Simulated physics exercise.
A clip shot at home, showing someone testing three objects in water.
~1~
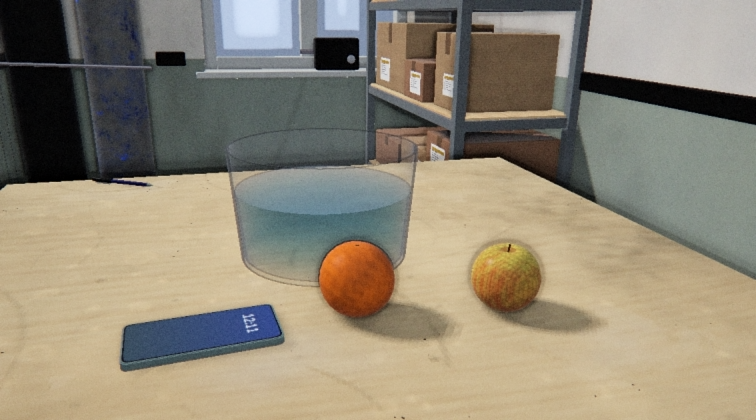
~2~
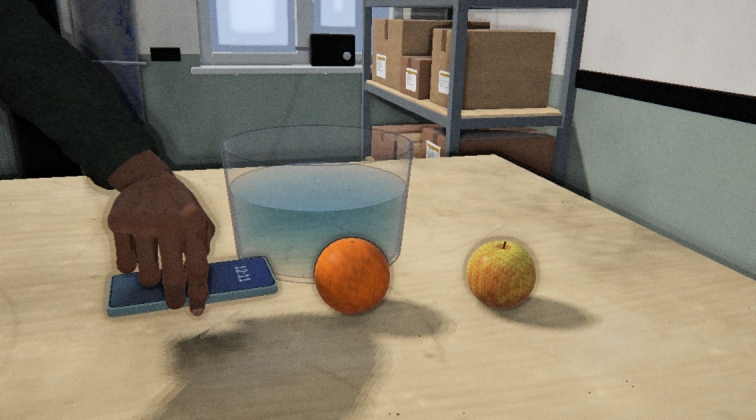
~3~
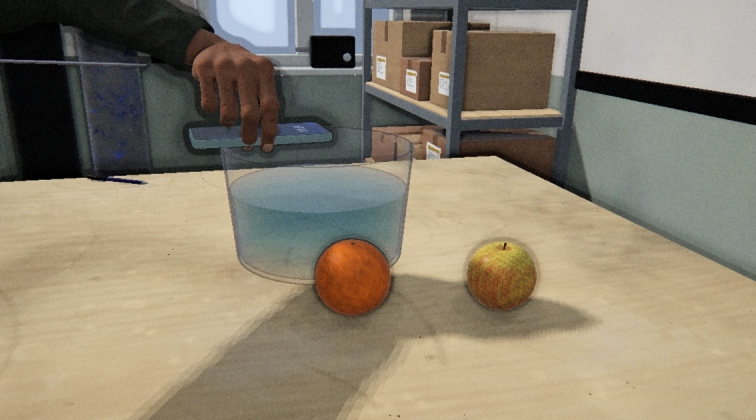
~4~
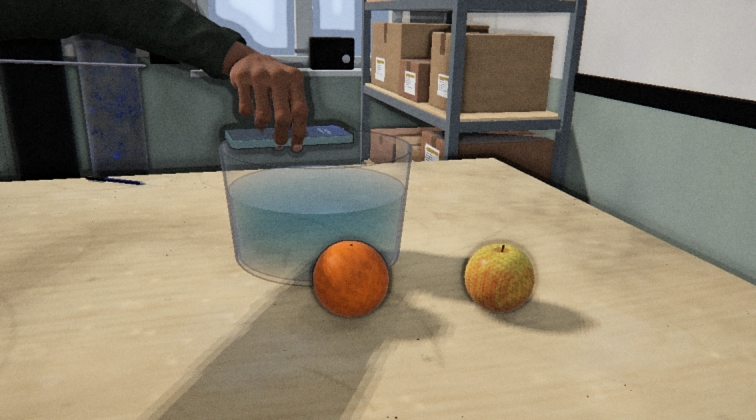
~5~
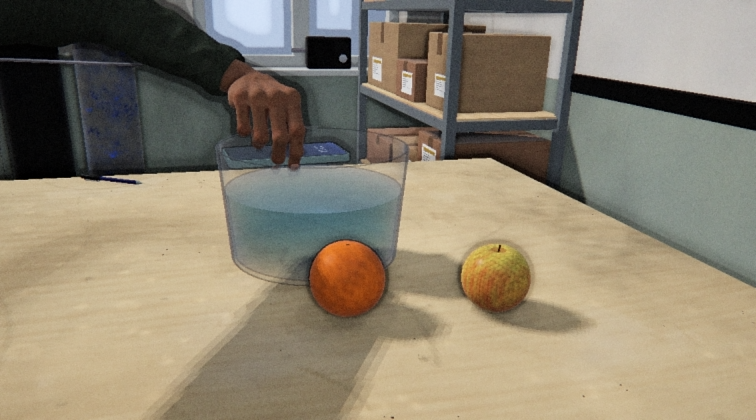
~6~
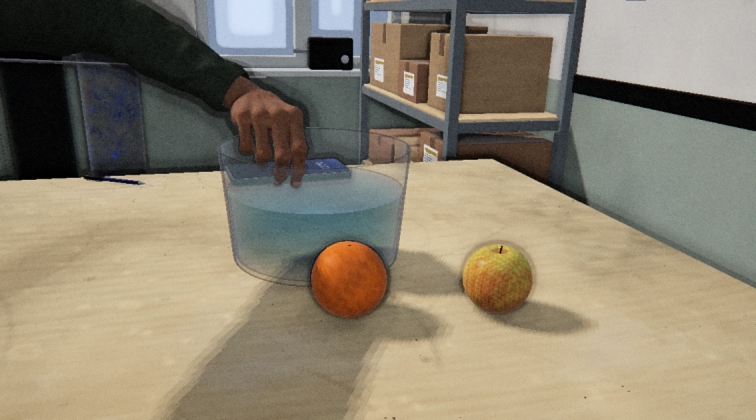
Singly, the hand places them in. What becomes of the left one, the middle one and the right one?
So the left falls to the base, the middle holds at the top, and the right holds at the top.
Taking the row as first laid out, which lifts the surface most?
I say the central item.
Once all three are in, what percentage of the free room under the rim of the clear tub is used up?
Result: 22 %.
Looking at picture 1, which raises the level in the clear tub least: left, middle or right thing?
I'd pick the piece on the far left.
Shortly, the phone ends at the bottom.
Then, the orange bobs at the top.
At the finish, the apple bobs at the top; afloat, orange and apple.
